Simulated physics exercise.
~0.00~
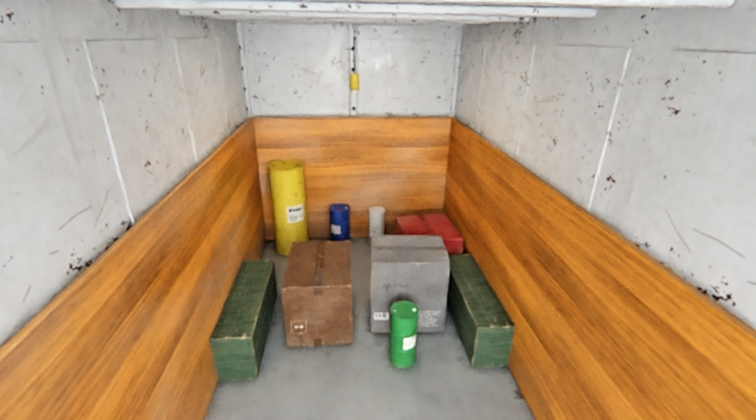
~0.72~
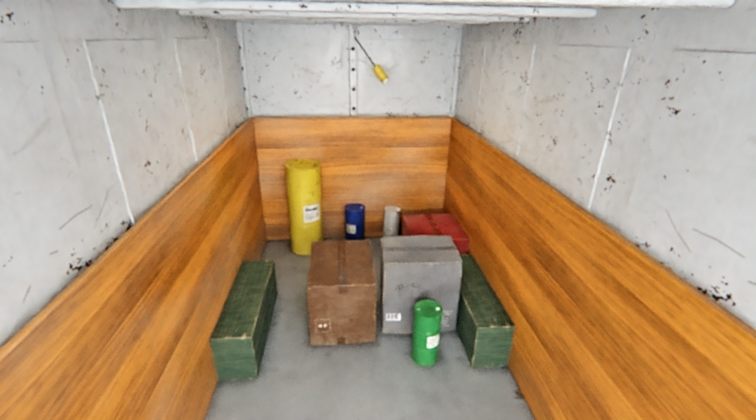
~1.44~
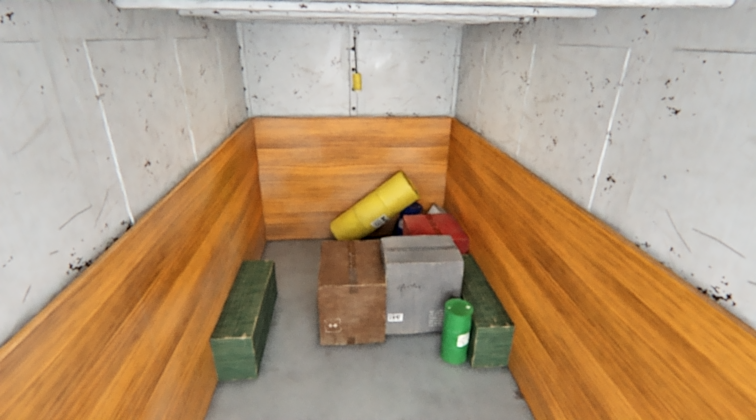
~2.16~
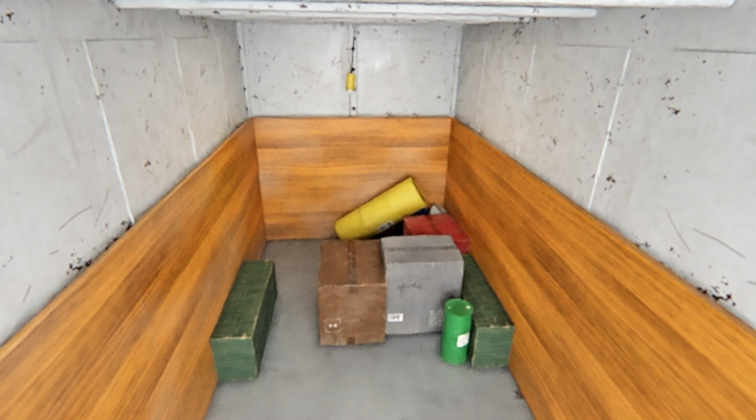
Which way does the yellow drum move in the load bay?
The yellow drum moves to the right, sliding and then tipping over towards the red box.
